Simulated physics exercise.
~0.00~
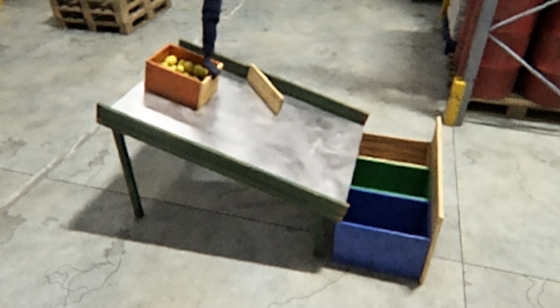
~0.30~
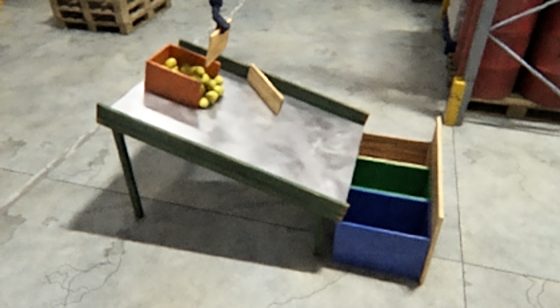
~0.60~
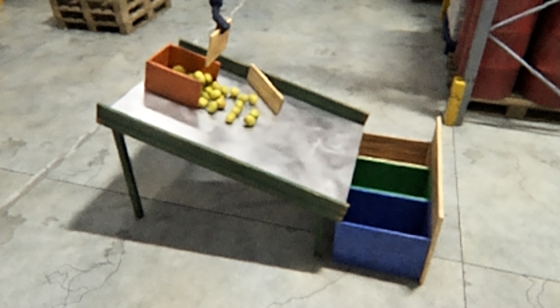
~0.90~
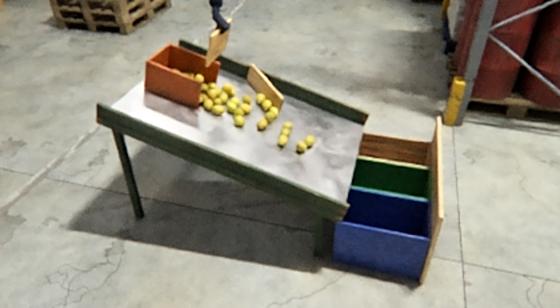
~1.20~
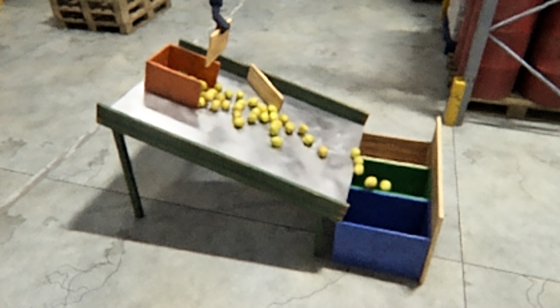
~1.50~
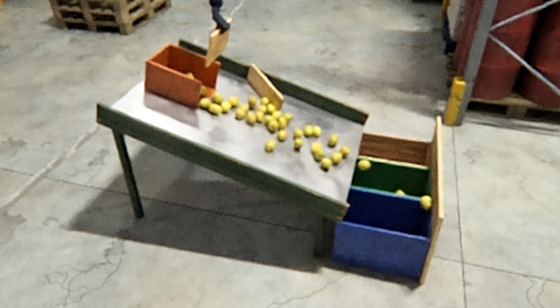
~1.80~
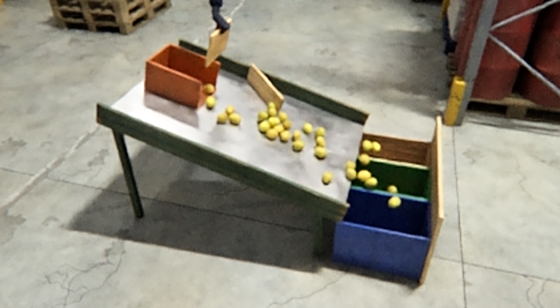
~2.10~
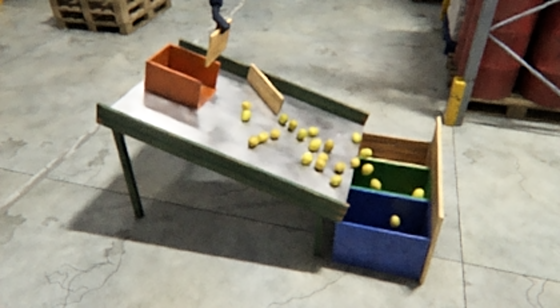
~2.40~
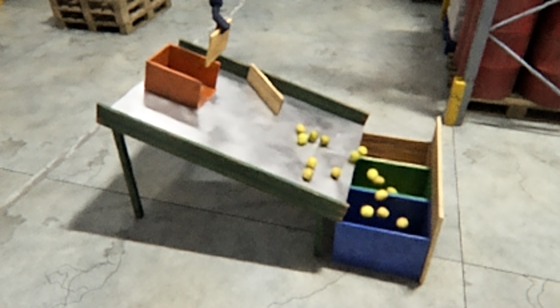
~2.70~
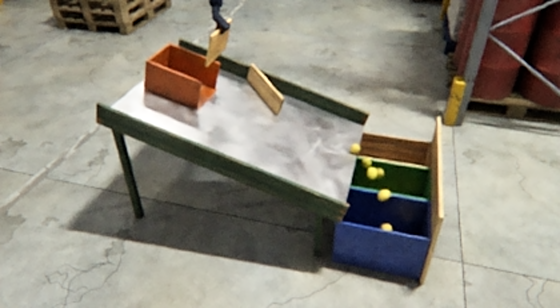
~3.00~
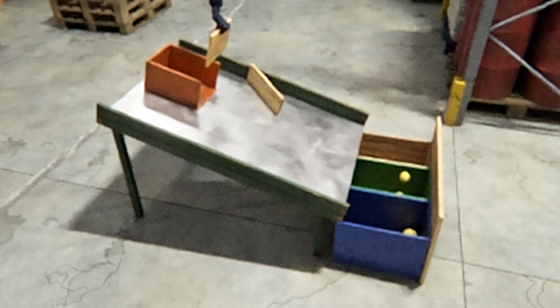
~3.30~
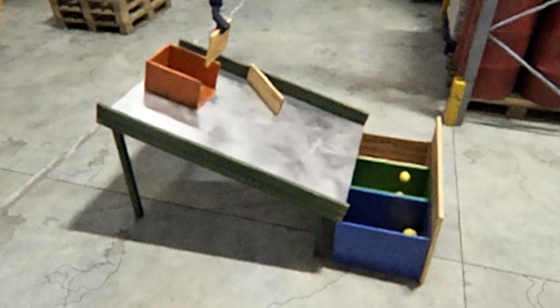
Lemons spilling from an orange pen as its gate lifts, rolling down a sloping table past an angled board into coloured bins.
